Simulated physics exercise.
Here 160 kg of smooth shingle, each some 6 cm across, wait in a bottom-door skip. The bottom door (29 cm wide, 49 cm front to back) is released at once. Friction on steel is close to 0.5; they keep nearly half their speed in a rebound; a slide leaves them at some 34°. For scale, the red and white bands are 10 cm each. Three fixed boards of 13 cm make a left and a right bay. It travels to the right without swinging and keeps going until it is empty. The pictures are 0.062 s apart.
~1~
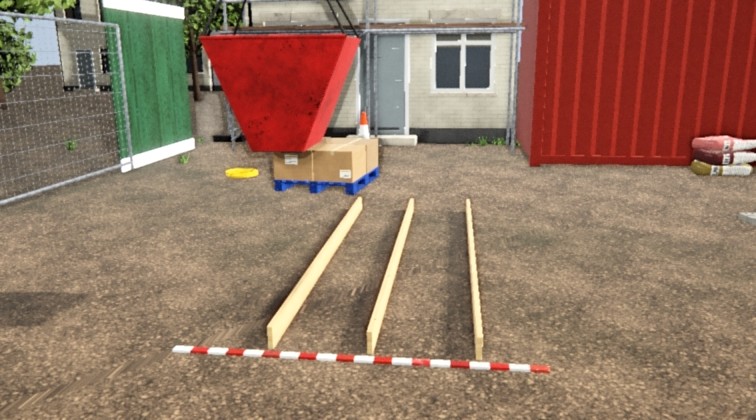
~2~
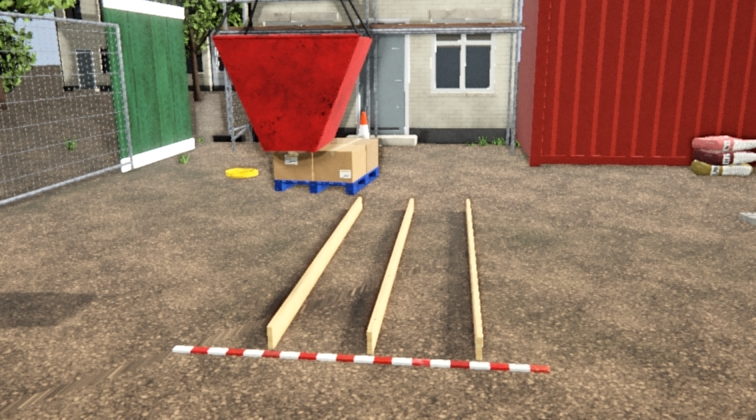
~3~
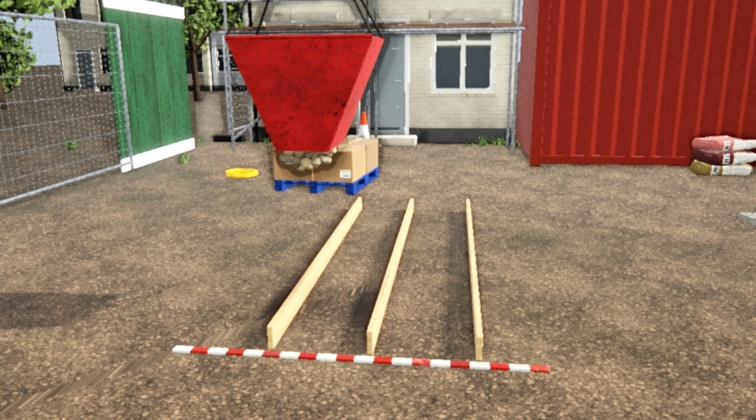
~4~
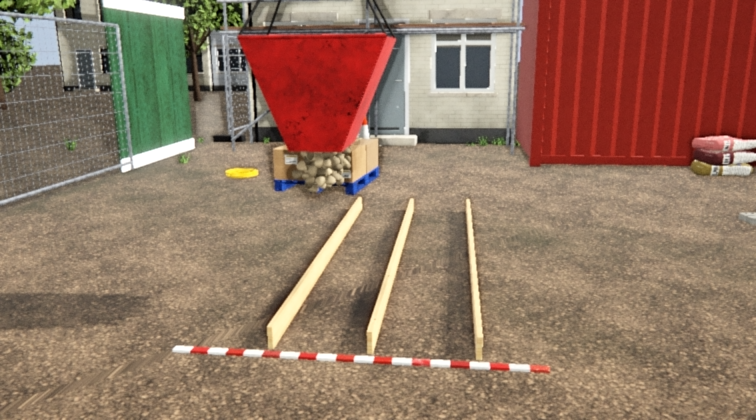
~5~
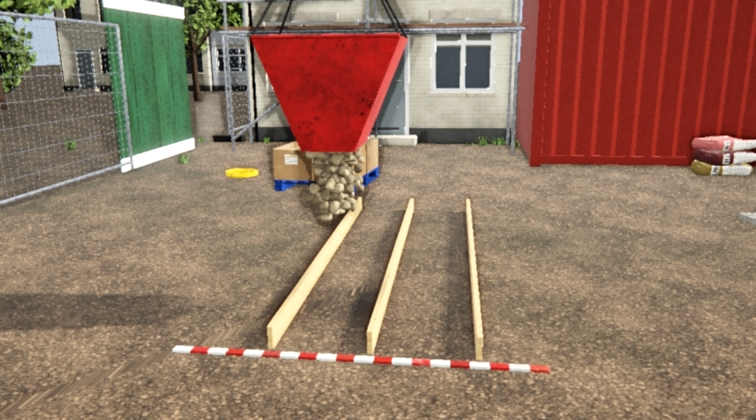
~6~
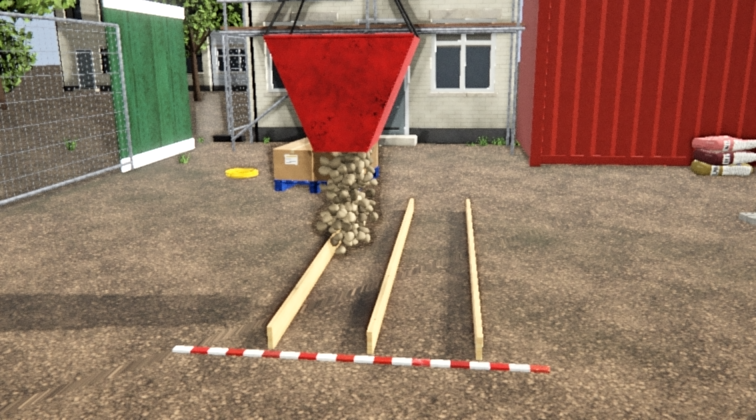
The footage shows a red skip moving steadily rightward above a dirt yard with three wooden boards laid on the ground, as rounded stones begin pouring from its underside and drop lower in a lengthening stream.
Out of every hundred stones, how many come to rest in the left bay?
Roughly 15 per cent ends in the left bay.
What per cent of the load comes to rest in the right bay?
Near 60 in a hundred.
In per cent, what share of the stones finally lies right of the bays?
Near 25 in a hundred.
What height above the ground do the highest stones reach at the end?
About 18 cm.
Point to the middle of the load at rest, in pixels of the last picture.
Their middle is at about (442, 307).
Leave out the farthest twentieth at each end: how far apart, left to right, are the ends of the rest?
Roughly 160 cm.
Then, 0.4 s after the last picture, 16 % in the bottom-door skip, 14 % falling or lying in the left bay, 69 % falling or lying in the right bay; the stones farthest right are at (465, 302).
Then, 0.8 s after the last picture, 0 % in the bottom-door skip, 15 % falling or lying in the left bay, 61 % falling or lying in the right bay, 24 % falling or lying right of the bays; the stones farthest right are at (551, 314).
Then, 1.4 s after the last picture, 0 % in the bottom-door skip, 15 % falling or lying in the left bay, 61 % falling or lying in the right bay, 24 % falling or lying right of the bays; the stones farthest right are at (713, 322).
Then, 2.3 s after the last picture, 0 % in the bottom-door skip, 15 % falling or lying in the left bay, 61 % falling or lying in the right bay, 24 % falling or lying right of the bays.
Then, 4.2 s after the last picture, 0 % in the bottom-door skip, 15 % in the left bay, 61 % in the right bay, 24 % right of the bays.
